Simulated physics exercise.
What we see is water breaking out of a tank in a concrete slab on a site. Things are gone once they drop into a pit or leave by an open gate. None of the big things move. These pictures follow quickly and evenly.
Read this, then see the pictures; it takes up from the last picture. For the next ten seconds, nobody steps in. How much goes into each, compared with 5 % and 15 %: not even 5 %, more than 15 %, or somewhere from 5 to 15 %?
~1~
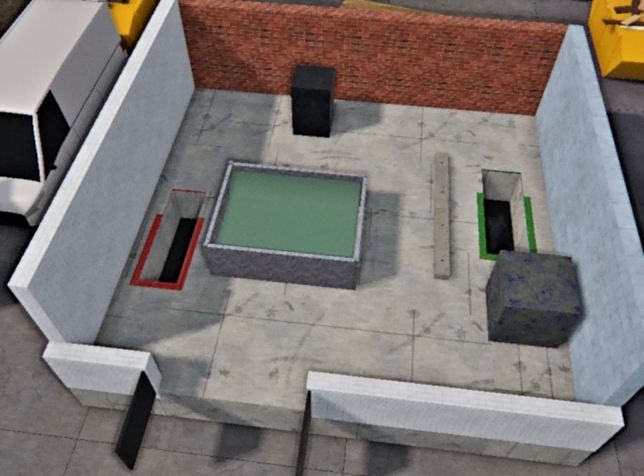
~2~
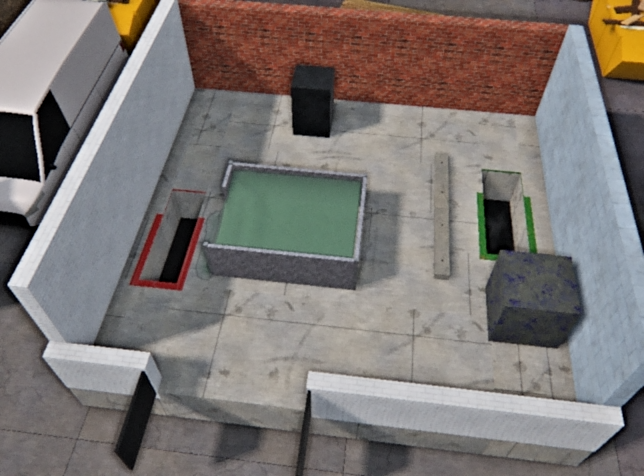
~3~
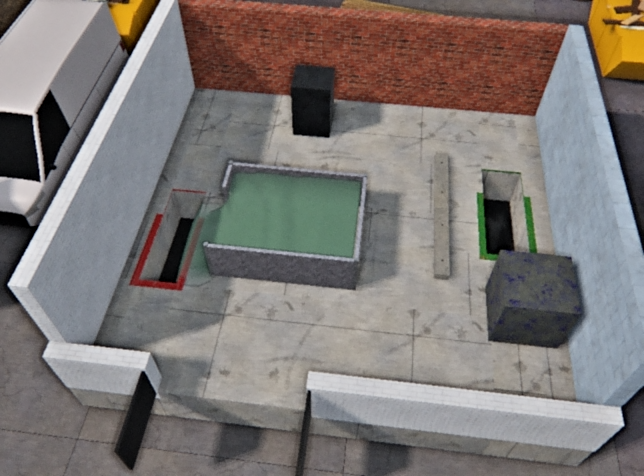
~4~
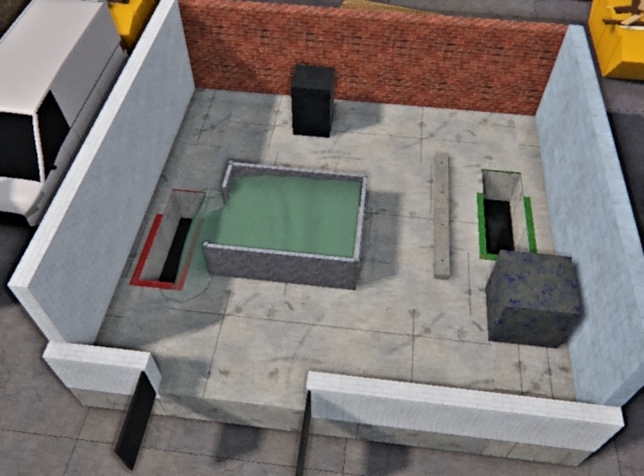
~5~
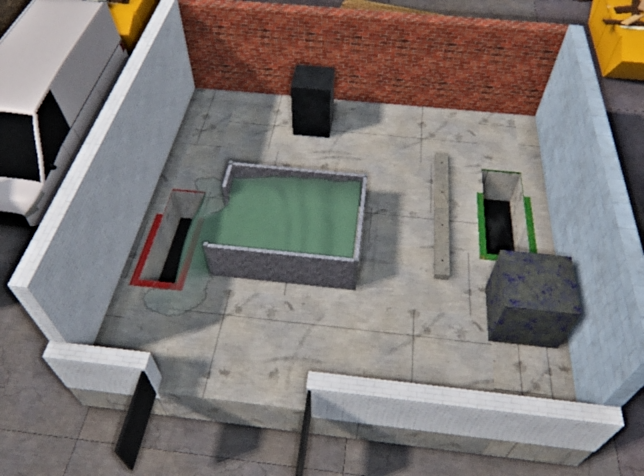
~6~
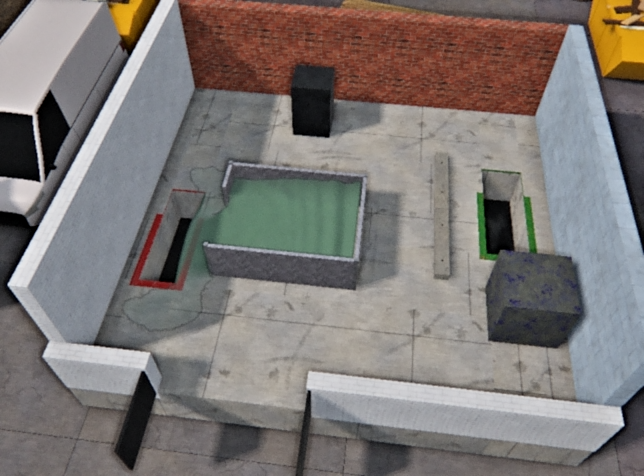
Compared with the marks: The gate gets not even 5 %; the red pit gets more than 15 %; the green pit gets not even 5 %.
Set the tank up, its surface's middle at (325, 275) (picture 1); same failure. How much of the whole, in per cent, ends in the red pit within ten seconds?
I'd put the red pit at 55 per cent of the whole.
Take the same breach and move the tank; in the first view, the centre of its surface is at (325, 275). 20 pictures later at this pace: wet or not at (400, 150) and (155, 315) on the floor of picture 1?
In that order: Dry, under water.
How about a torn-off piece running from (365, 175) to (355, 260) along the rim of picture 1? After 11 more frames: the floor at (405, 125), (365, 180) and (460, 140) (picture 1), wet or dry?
Going point by point: Waterlogged, left unwetted, waterlogged.
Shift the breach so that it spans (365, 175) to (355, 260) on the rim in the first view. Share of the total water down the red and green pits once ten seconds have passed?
Shares: Red at 6 percent, green at 35 percent.
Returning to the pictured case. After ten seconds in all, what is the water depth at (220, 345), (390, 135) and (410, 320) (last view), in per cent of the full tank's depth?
Some 2, 0 and 0 in a hundred.
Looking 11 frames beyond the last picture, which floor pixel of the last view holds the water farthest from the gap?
Near (85, 367).
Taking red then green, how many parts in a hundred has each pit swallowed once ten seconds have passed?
Around 86 per cent, then around 0 per cent.
A moment on, water covers 5 % of the floor; the gate 0 %, the red pit 28 %, the green pit 0 %.
Next, water covers 5 % of the floor; the gate 0 %, the red pit 45 %, the green pit 0 %.
Then, water covers 5 % of the floor; the gate 0 %, the red pit 60 %, the green pit 0 %.
Later, water covers 5 % of the floor; the gate 0 %, the red pit 76 %, the green pit 0 %.
In the end, water covers 5 % of the floor; the gate 1 %, the red pit 85 %, the green pit 0 %.
